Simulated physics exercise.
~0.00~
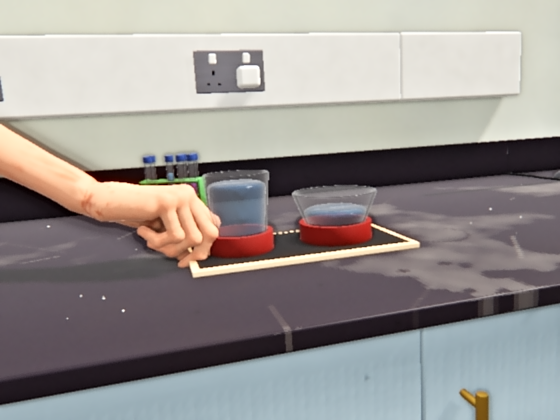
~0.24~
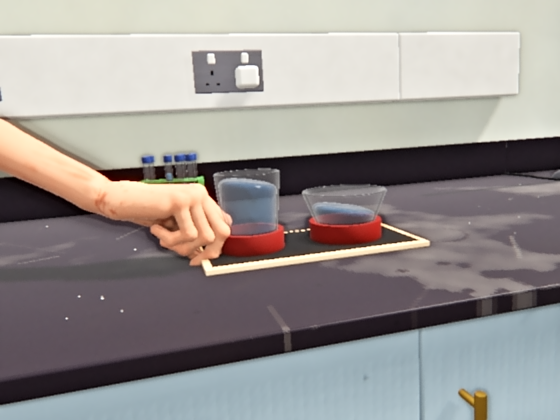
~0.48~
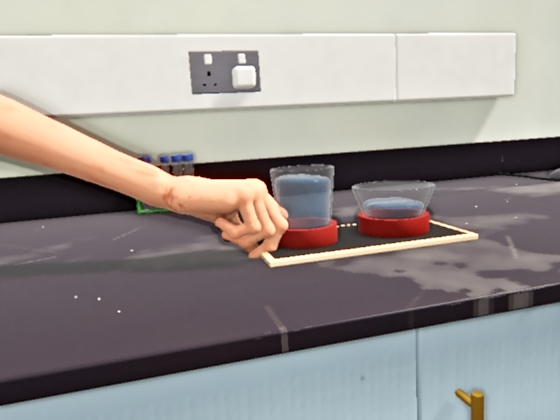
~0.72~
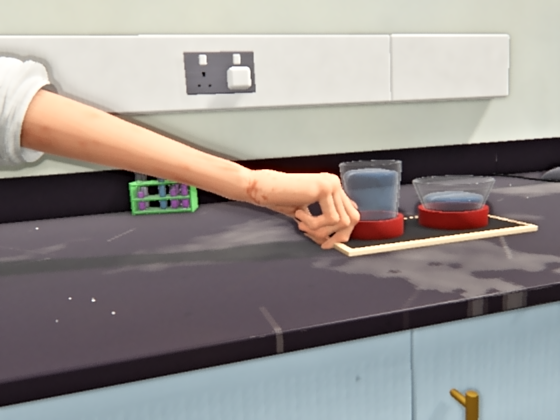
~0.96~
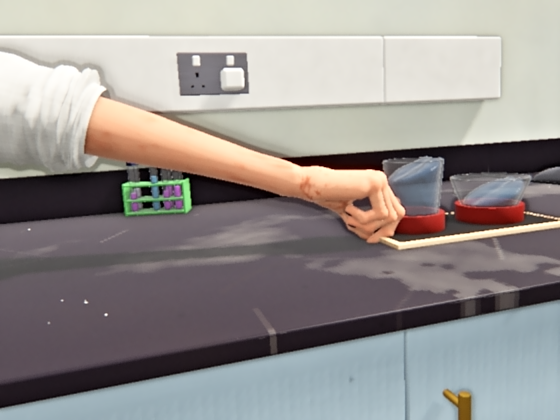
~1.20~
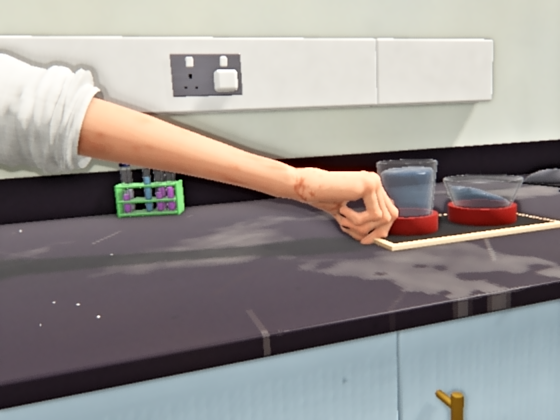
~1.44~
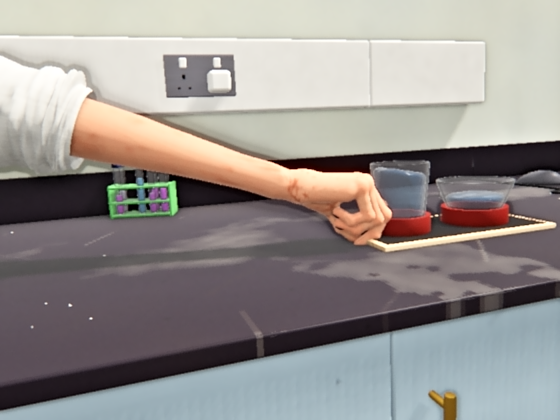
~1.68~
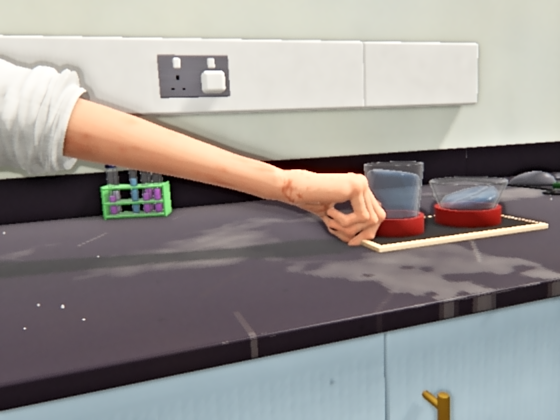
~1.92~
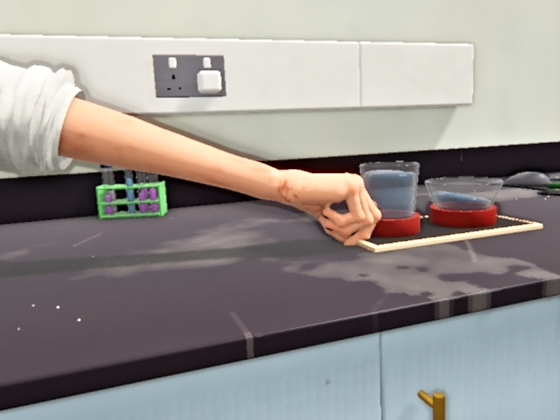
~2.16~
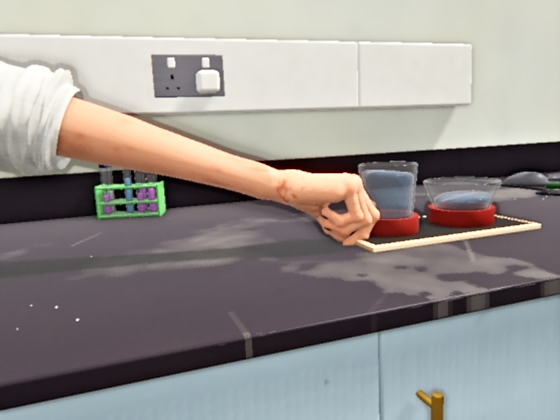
A hand pushing a tray with a tumbler and a wide cup of water rightward along a dark counter, then holding it still.
